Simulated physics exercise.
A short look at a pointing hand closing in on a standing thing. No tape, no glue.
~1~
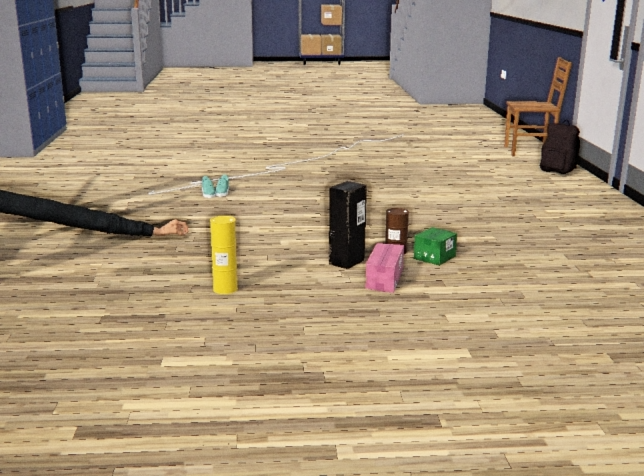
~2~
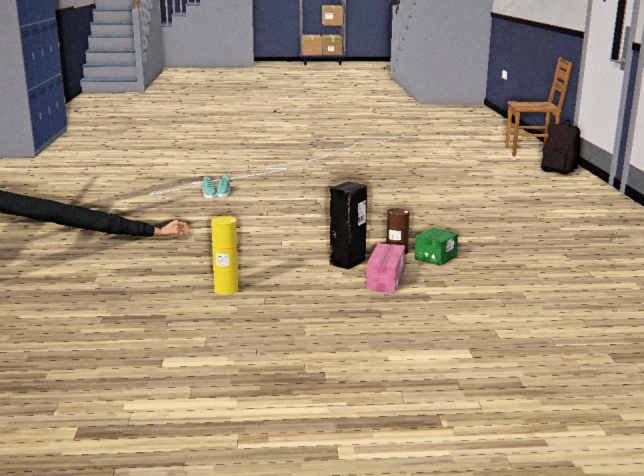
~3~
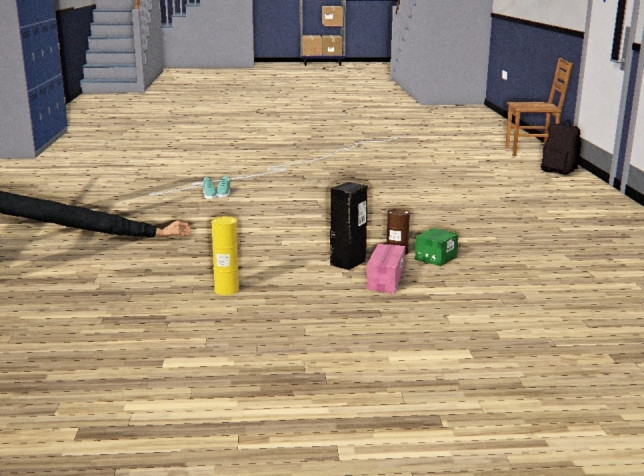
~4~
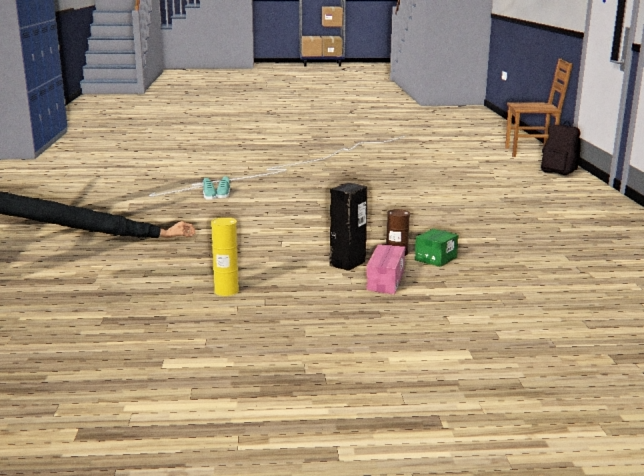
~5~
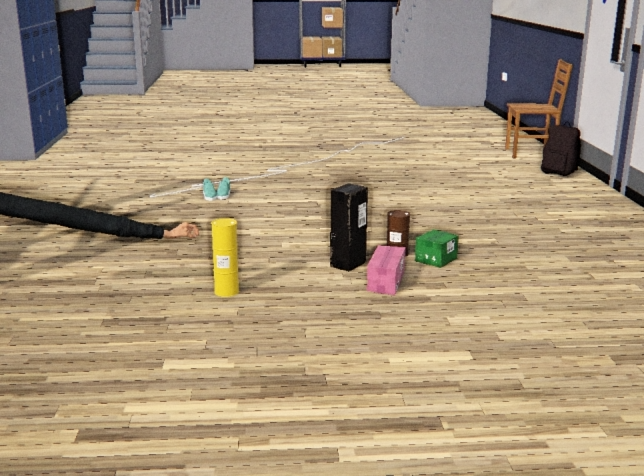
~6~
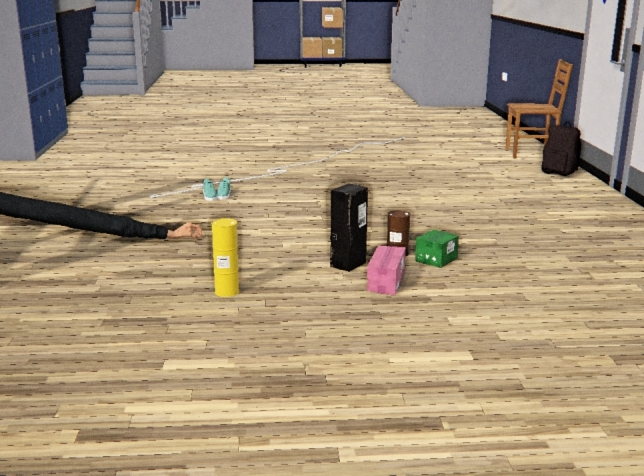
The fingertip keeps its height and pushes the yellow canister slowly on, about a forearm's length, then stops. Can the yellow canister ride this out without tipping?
The yellow canister falls over.
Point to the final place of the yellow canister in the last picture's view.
Around (281, 279).
Then, 0.40 s on from there, yellow canister turned 11° from how it was put near (233, 256).
Then, 0.80 s on from there, yellow canister turned 37° from how it was put near (251, 257).
Then, 1.00 s on from there, yellow canister on its side near (273, 273).
Then, 1.10 s on from there, yellow canister on its side near (279, 277).
In the end, toppled on the floor, yellow canister. At the end, from the last picture's camera, yellow canister near (281, 279).
